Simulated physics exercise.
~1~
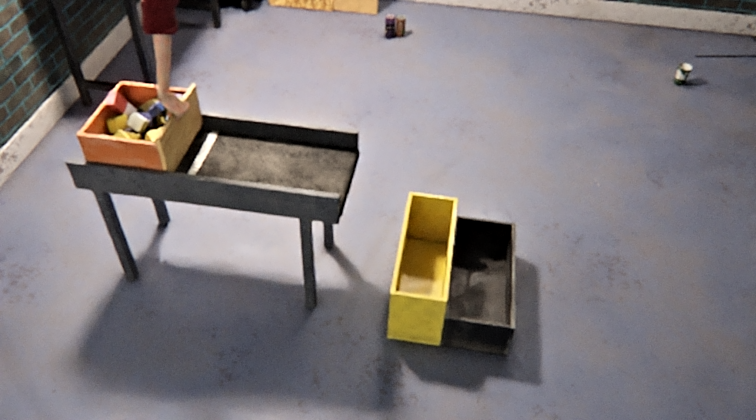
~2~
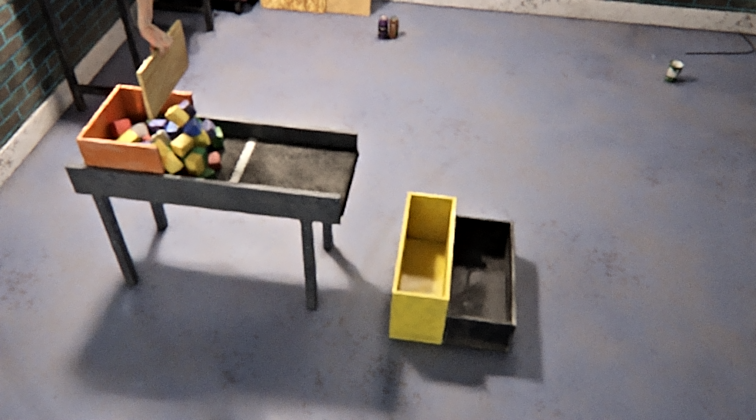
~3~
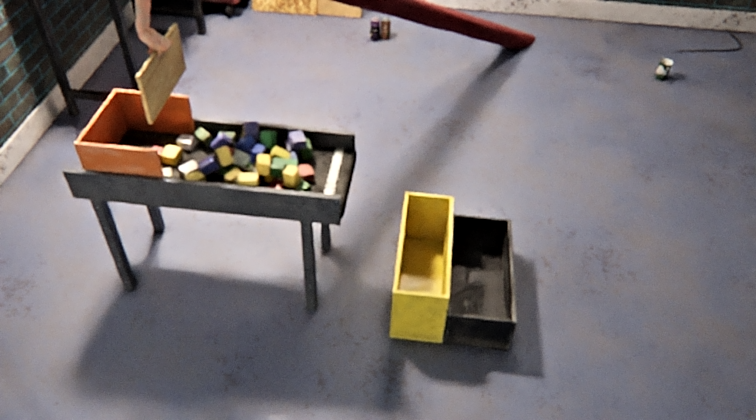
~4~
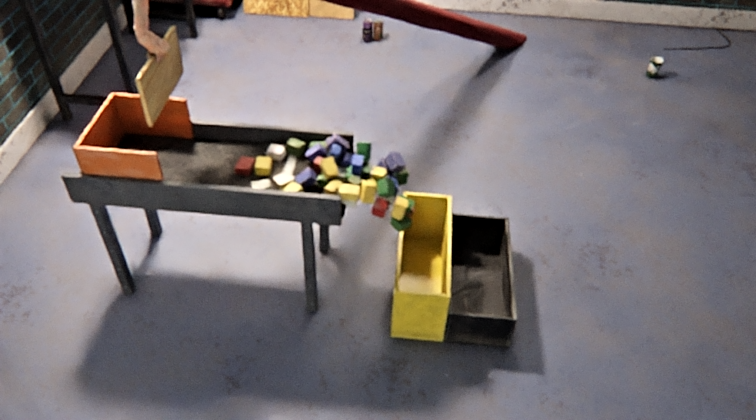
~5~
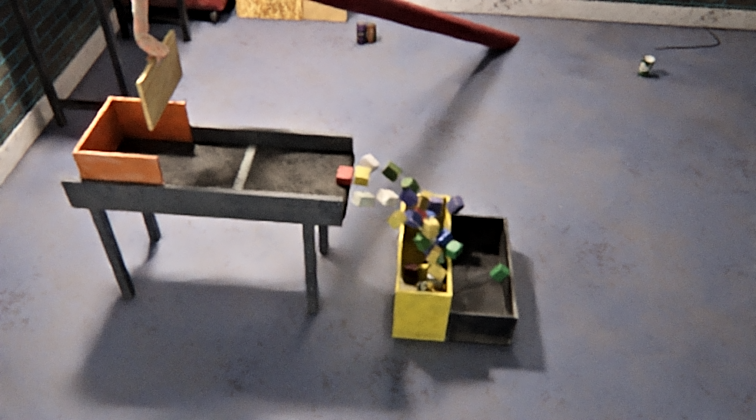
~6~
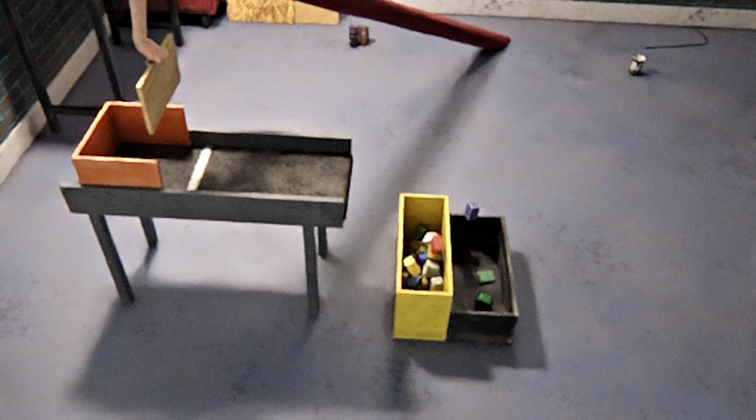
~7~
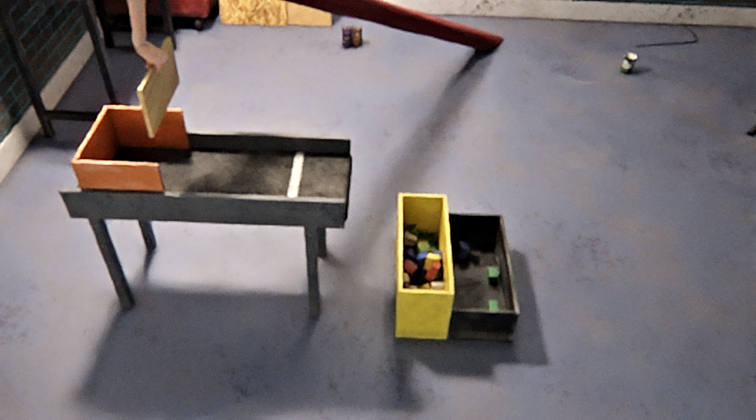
An orange pen full of colourful toy bricks sits at the left end of a dark conveyor on legs, seen from above in a room with a blue-grey floor and brick wall. To the right, a tall yellow bin stands against a black tote on the floor. A hand lifts the pen's wooden gate, and the bricks spill out and ride rightward along the belt with a pale stripe. They tumble off the end in a stream towards the bins. Most land in the yellow bin, while three end up in the black tote, leaving the belt empty.
